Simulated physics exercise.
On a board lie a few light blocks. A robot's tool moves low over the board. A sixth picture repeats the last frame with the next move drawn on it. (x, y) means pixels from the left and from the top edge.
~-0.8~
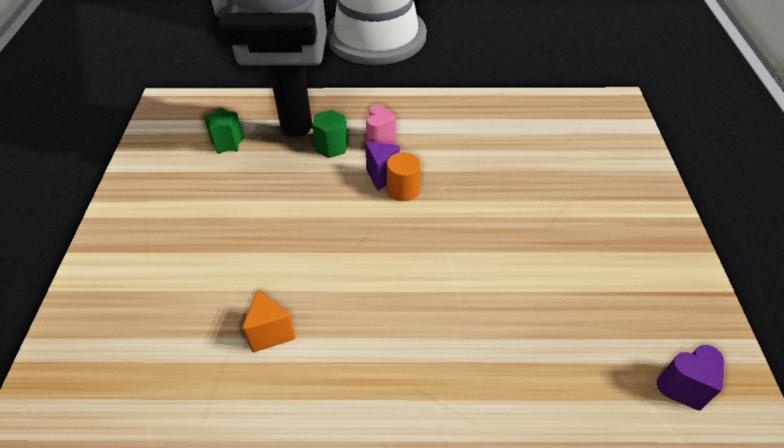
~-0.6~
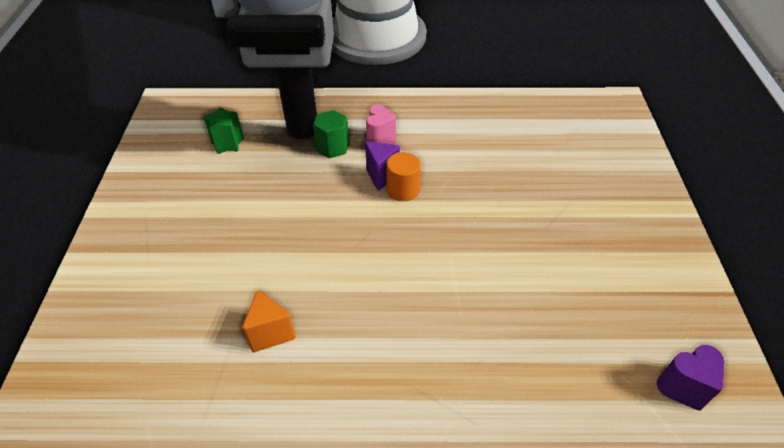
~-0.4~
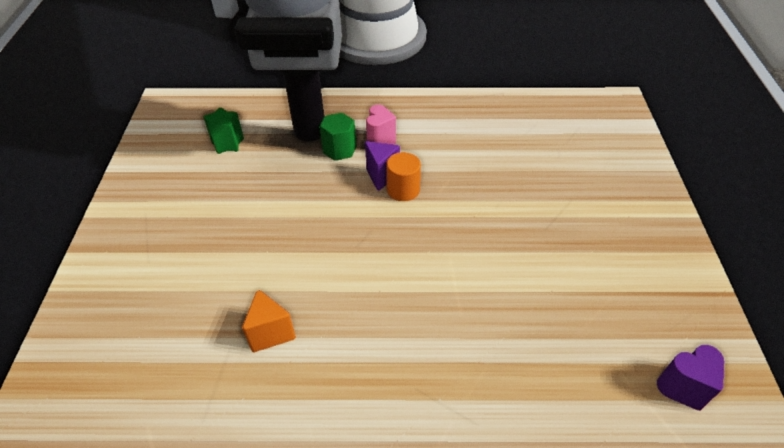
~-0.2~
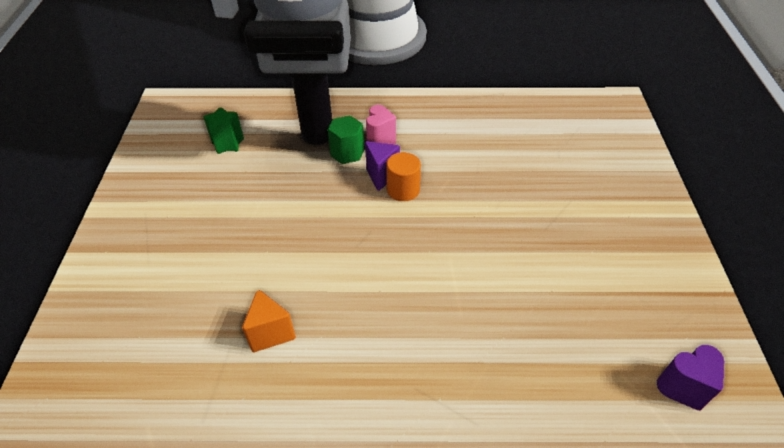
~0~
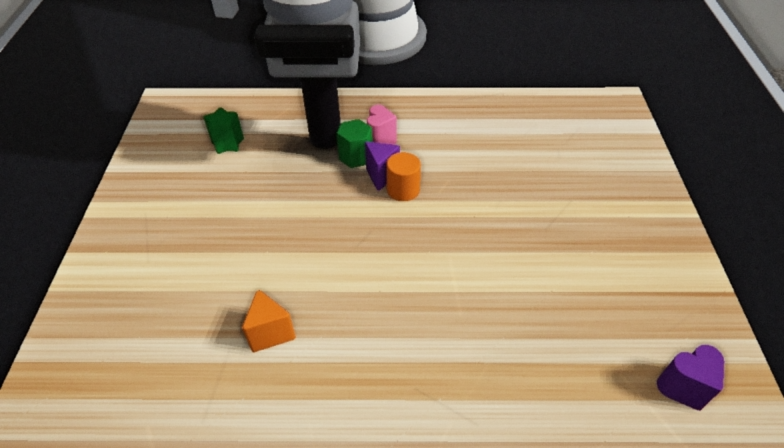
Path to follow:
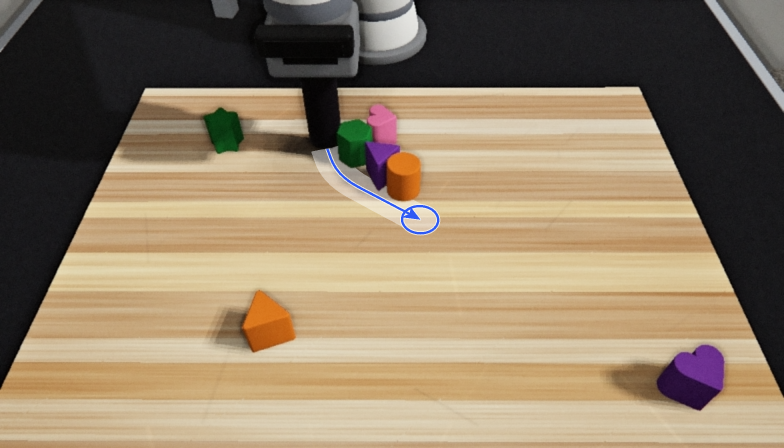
A robot arm with a black tool reaches over the far edge of a striped wooden board, seen from above the near side by a still camera. A green star-like block, a green hexagonal block, a pink heart, a purple triangle and an orange cylinder lie near the back, with an orange triangle and purple heart nearer. The tool slides slightly right and nearer, pushing the green hexagonal block toward the pink and purple blocks.
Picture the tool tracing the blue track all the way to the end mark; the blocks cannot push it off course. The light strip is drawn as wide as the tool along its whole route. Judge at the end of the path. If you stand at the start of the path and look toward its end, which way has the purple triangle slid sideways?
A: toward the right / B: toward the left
B
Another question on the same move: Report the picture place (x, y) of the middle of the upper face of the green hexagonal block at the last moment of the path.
Close to (370, 136).
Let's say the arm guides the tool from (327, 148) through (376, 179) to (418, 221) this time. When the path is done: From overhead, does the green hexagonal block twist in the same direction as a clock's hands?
I expect not.
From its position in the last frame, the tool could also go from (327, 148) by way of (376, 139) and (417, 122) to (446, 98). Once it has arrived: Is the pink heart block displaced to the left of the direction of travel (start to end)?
Answer: No.
The drawn path runs from (327, 148) by way of (343, 177) and (380, 198) to (420, 219).
What follows on the original path. One third of the way, tool at (343, 167); green hexagonal block at (369, 135), turned 45° anticlockwise; purple triangle at (392, 153), turned 30° clockwise; orange round block at (411, 169).
Two thirds of the way, tool at (379, 188); green hexagonal block at (370, 136), turned 50° anticlockwise; purple triangle at (399, 152); orange round block at (416, 170).
At the end, tool at (421, 210); green hexagonal block at (370, 136), turned 50° anticlockwise; pink heart block not moved; purple triangle at (400, 151); orange round block at (446, 174).
